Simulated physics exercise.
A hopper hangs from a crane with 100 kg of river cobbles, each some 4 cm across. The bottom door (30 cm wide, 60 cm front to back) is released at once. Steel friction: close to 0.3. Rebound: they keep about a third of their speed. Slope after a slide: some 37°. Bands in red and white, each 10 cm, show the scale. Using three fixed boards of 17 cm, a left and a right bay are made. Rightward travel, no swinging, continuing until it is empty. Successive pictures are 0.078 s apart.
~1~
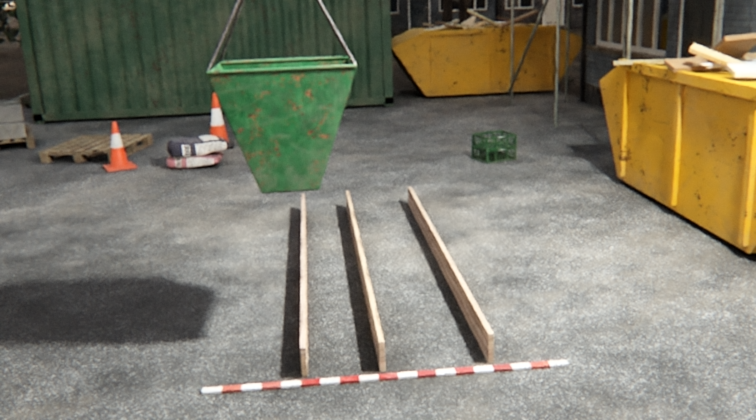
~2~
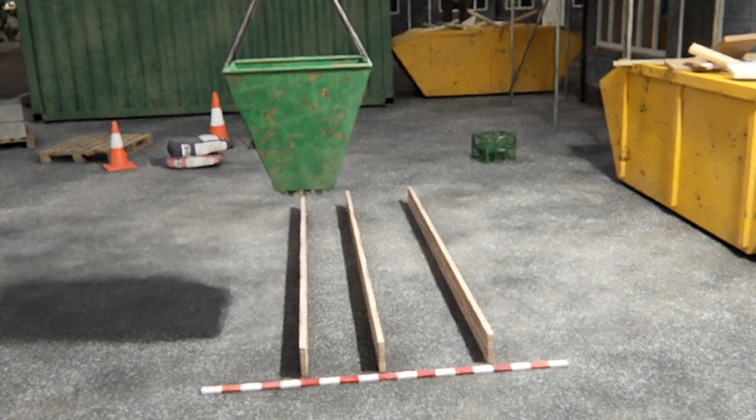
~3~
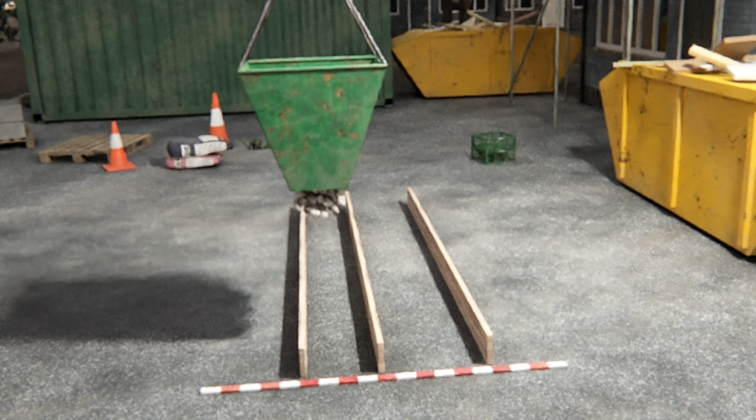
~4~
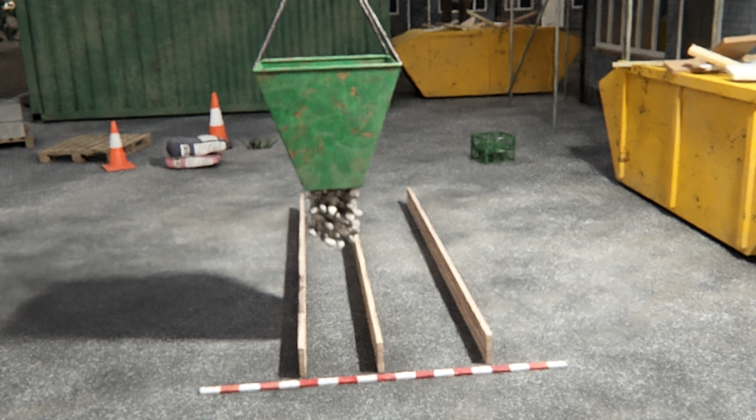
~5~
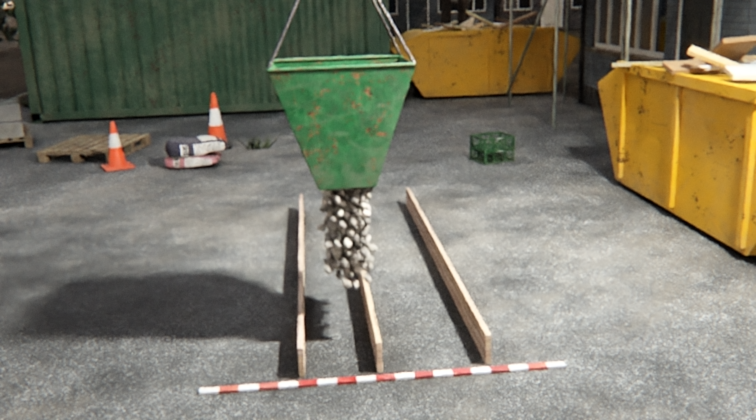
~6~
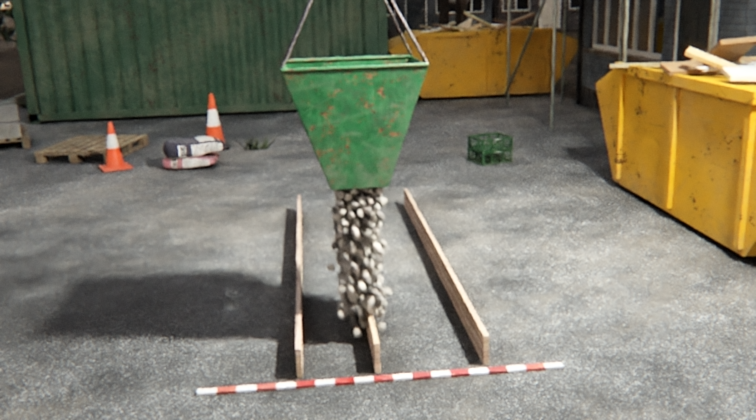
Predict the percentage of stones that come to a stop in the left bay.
Close to 25 percent.
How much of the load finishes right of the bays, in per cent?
Close to 0 %.
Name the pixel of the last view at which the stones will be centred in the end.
Their centre ends up around (400, 317).
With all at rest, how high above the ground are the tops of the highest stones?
Some 18 cm high.
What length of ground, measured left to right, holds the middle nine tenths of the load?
Width: Near 90 cm.
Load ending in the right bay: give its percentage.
75 in a hundred, roughly.
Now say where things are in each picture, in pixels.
In the first picture, the outlet is at (290, 182); nothing has dropped yet.
In the second picture, the outlet is at (304, 181); 8 % is out.
In the third picture, the outlet is at (319, 181); 24 % is out, the lowest stones still above the boards at (314, 206), 77 cm up.
In the fourth picture, the outlet is at (333, 180); 48 % is out, the lowest stones still above the boards at (330, 234), 59 cm up.
In the fifth picture, the outlet is at (347, 179); 72 % is out, the lowest stones still above the boards at (345, 272), 35 cm up.
In the sixth picture, the outlet is at (359, 179); 96 % is out, the lowest stones still above the boards at (361, 293), 20 cm up.
Then, 0.3 s after the last picture, 0 % in the hopper, 25 % falling or lying in the left bay, 75 % falling or lying in the right bay; the stones farthest right are at (458, 310).
Then, 0.7 s after the last picture, 0 % in the hopper, 25 % falling or lying in the left bay, 74 % falling or lying in the right bay; the stones farthest right are at (457, 303).
Then, 1.3 s after the last picture, 0 % in the hopper, 25 % falling or lying in the left bay, 74 % falling or lying in the right bay; the stones farthest right are at (457, 303).
Then, 2.2 s after the last picture, 0 % in the hopper, 25 % falling or lying in the left bay, 74 % falling or lying in the right bay; the stones farthest right are at (457, 303).
Then, 4.1 s after the last picture, 0 % in the hopper, 25 % in the left bay, 74 % in the right bay; the stones farthest right are at (457, 303).
